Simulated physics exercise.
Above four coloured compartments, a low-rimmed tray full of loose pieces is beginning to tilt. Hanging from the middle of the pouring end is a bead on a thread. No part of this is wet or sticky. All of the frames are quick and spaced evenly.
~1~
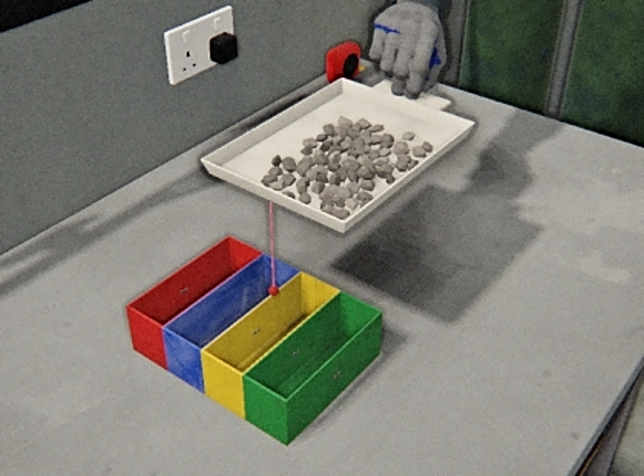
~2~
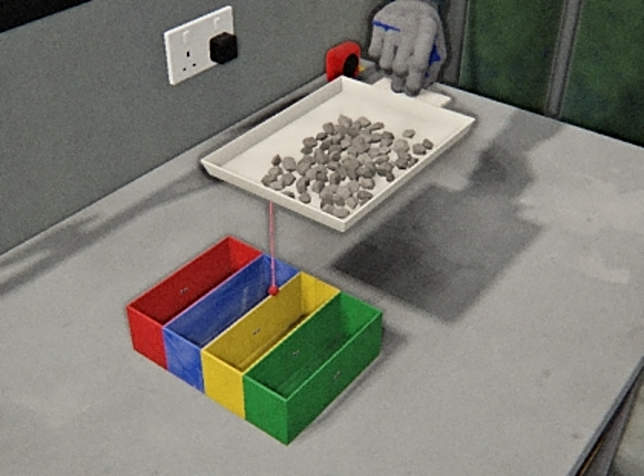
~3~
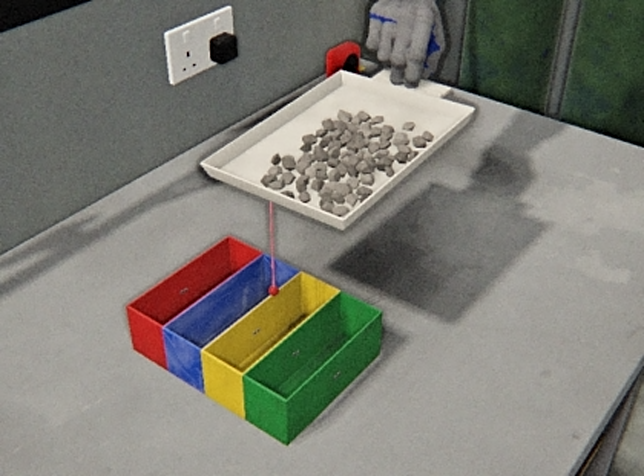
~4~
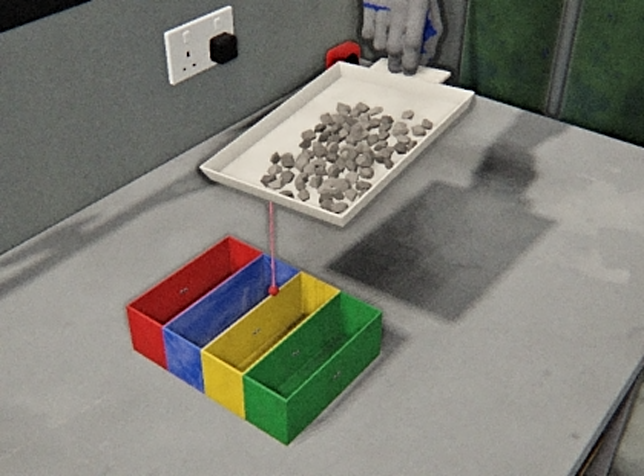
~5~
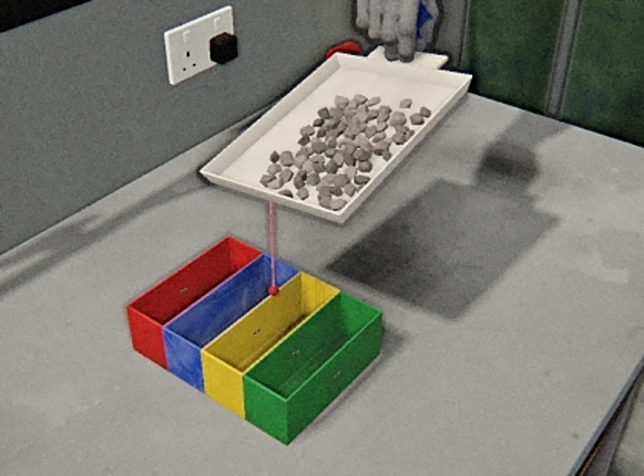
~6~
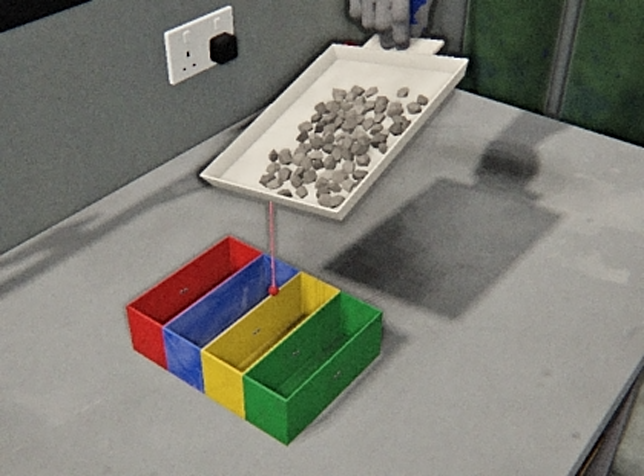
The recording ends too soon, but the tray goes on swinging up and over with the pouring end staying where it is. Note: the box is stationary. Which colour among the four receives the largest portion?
Red.
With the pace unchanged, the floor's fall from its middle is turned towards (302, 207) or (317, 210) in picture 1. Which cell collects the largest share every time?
Try 1 - green; try 2 - the green one.
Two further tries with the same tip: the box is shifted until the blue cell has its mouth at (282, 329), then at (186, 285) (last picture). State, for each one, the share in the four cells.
Close to 20 in a hundred, then close to 100 in a hundred.
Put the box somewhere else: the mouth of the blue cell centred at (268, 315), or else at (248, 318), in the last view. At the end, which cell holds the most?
Try 1 - the cell in red; try 2 - the red cell.
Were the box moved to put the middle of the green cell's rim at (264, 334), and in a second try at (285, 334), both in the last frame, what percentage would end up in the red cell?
In order: 10 percent and 30 percent.
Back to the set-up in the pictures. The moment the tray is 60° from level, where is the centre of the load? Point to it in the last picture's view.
Roughly at (247, 169).
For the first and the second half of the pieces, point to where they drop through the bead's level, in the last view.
Initially about (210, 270); subsequently about (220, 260).
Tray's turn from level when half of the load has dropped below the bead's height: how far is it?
The tilt is near 90° by then.
Just after the last frame, tray tipped steeply; almost all on the tray; about a tenth falling or outside the box.
A moment on, tray tipped right over; about a tenth on the tray; roughly half in the red cell; roughly a quarter in the blue cell; roughly a quarter falling or outside the box.
Further on, tray tipped past a quarter turn; roughly two thirds in the red cell; roughly a quarter in the blue cell; about a tenth falling or outside the box.
When it is over, tray tipped past a quarter turn; roughly two thirds in the red cell; roughly a quarter in the blue cell; not one in the green cell; not one in the yellow cell; about a tenth outside the box.
